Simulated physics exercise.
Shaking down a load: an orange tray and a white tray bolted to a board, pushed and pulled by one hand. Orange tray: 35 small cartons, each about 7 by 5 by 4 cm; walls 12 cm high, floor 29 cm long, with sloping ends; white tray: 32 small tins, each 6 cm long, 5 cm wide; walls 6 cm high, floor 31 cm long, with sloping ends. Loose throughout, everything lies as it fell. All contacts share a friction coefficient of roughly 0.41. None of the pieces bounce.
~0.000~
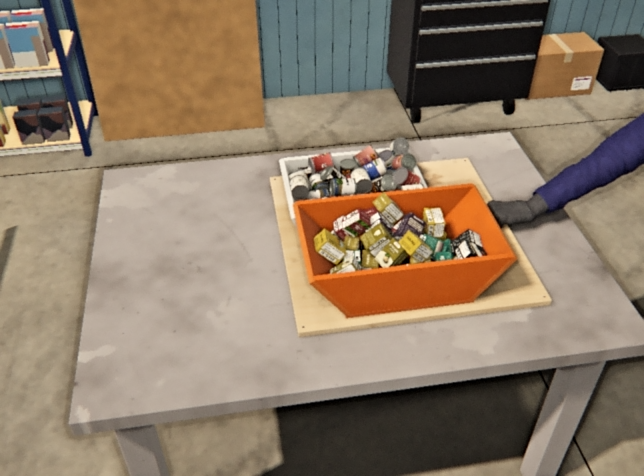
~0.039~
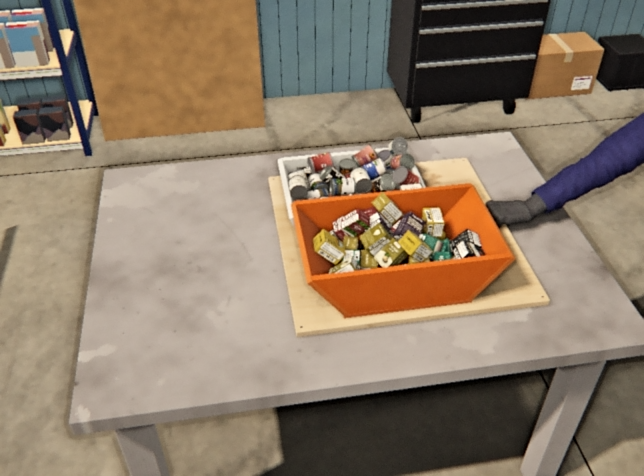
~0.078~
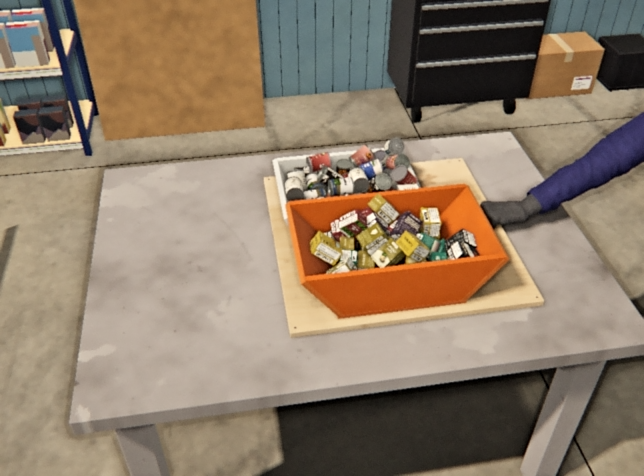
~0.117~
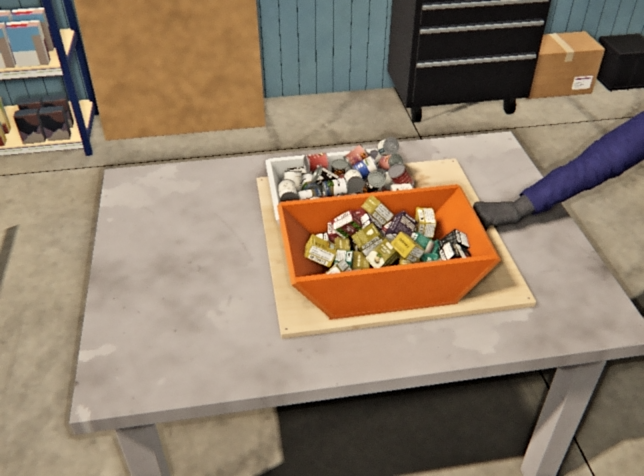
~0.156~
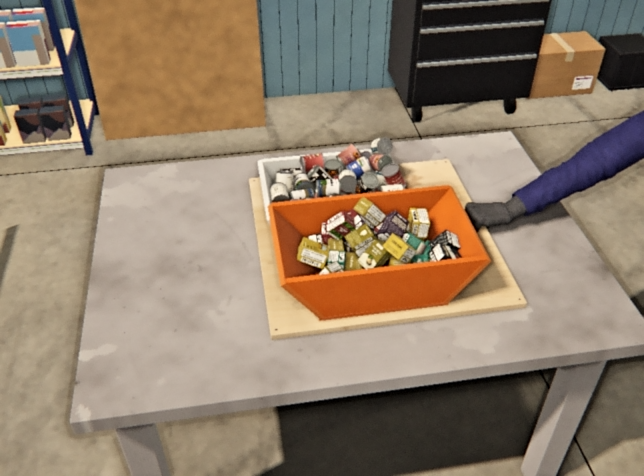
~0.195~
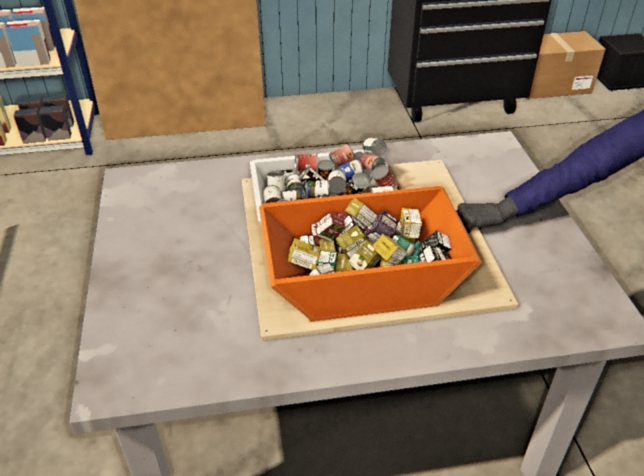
An orange tray full of small cartons, with a white tray of little tins behind it, slid slowly a short way left across the table on a wooden board as a gloved hand pushed.
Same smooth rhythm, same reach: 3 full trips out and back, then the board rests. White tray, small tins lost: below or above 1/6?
Below.
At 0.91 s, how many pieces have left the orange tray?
Estimate for the orange tray by then: Some 0 out.
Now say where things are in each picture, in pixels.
In the first picture (each is followed by its nearest rim corner in this view), white tray (its farthest corner), (405, 148); orange tray, (314, 278); shifted 0 cm; none out.
The second picture shows white tray, (403, 148); orange tray, (312, 278); shifted 1 cm.
The third picture shows white tray, (399, 148); orange tray, (305, 279); shifted 2 cm.
The fourth picture shows white tray, (392, 149); orange tray, (296, 280); shifted 4 cm.
The fifth picture shows white tray, (384, 149); orange tray, (285, 281); shifted 7 cm.
The sixth picture shows white tray, (377, 150); orange tray, (275, 282); shifted 9 cm; none out.
After 0.51 s, orange tray 35 in, 0 out and white tray 32 in, 0 out.
After 0.91 s, orange tray 35 in, 0 out and white tray 31 in, 1 out.
After 1.46 s, orange tray 35 in, 0 out and white tray 31 in, 1 out.
Outcome (at 2.17 s), orange tray 35 in, 0 out and white tray 31 in, 1 out. Asked share, 1 of 32, 3 per cent.
